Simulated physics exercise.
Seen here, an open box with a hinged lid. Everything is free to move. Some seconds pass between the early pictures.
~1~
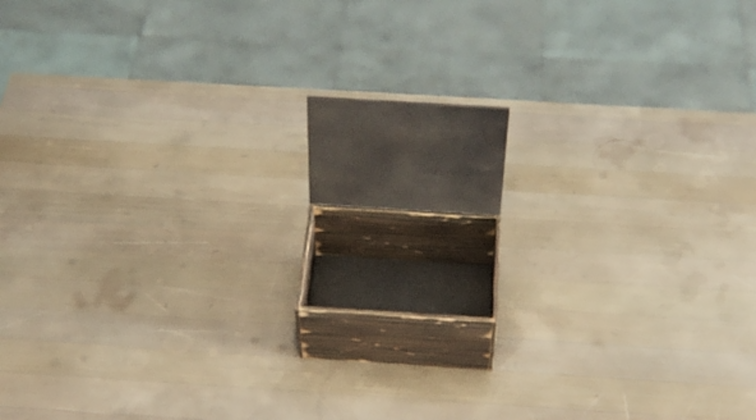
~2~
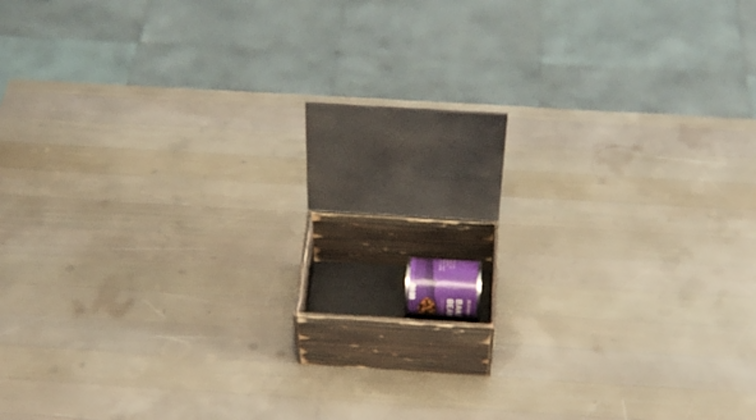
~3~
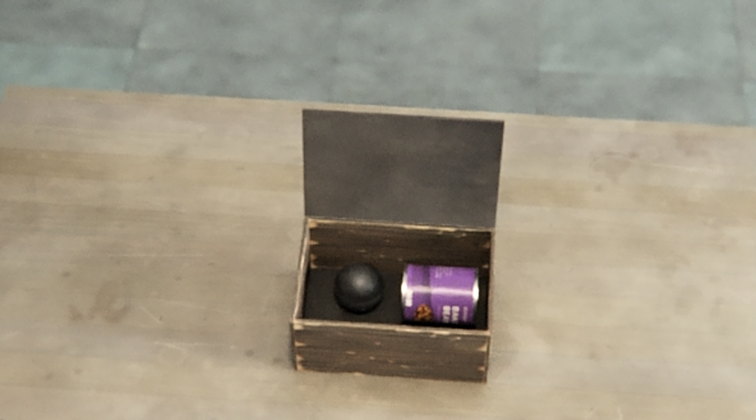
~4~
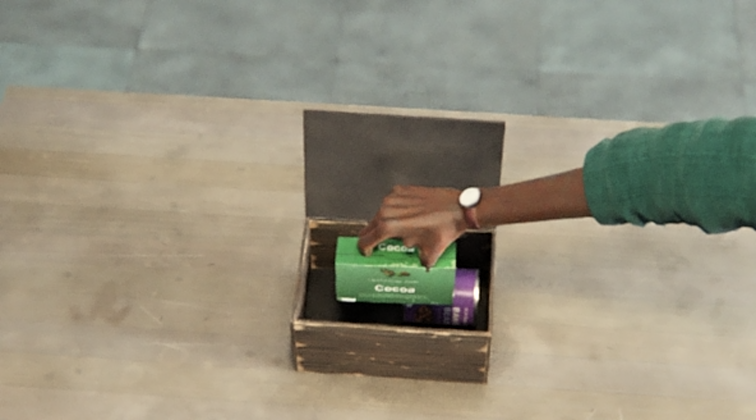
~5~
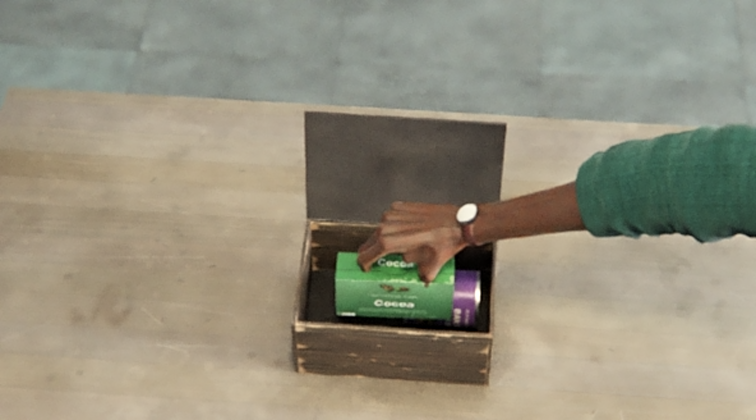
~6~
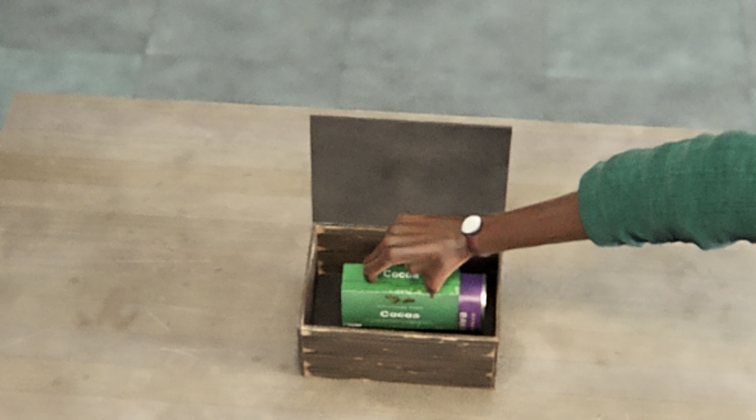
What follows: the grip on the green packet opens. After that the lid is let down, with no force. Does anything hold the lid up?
Here the lid sits on the rim.
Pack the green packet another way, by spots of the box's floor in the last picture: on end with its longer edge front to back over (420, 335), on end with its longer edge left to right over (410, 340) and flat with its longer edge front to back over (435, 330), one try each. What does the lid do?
First, it is held up; second, it stays ajar; third, it will not close.
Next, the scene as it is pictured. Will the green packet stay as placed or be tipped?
The green packet keeps its pose.
Then, 1.00 s on from there, lid starting down; green packet shifted a little near (401, 340).
Then, 1.60 s on from there, lid 57° above the rim; green packet shifted a little near (401, 340).
Then, 2.00 s on from there, lid 18° above the rim; green packet shifted a little near (401, 340).
In the end, lid shut; moved from the start, green packet; the other 2 unmoved. At the end, from the last picture's camera, green packet near (401, 340).
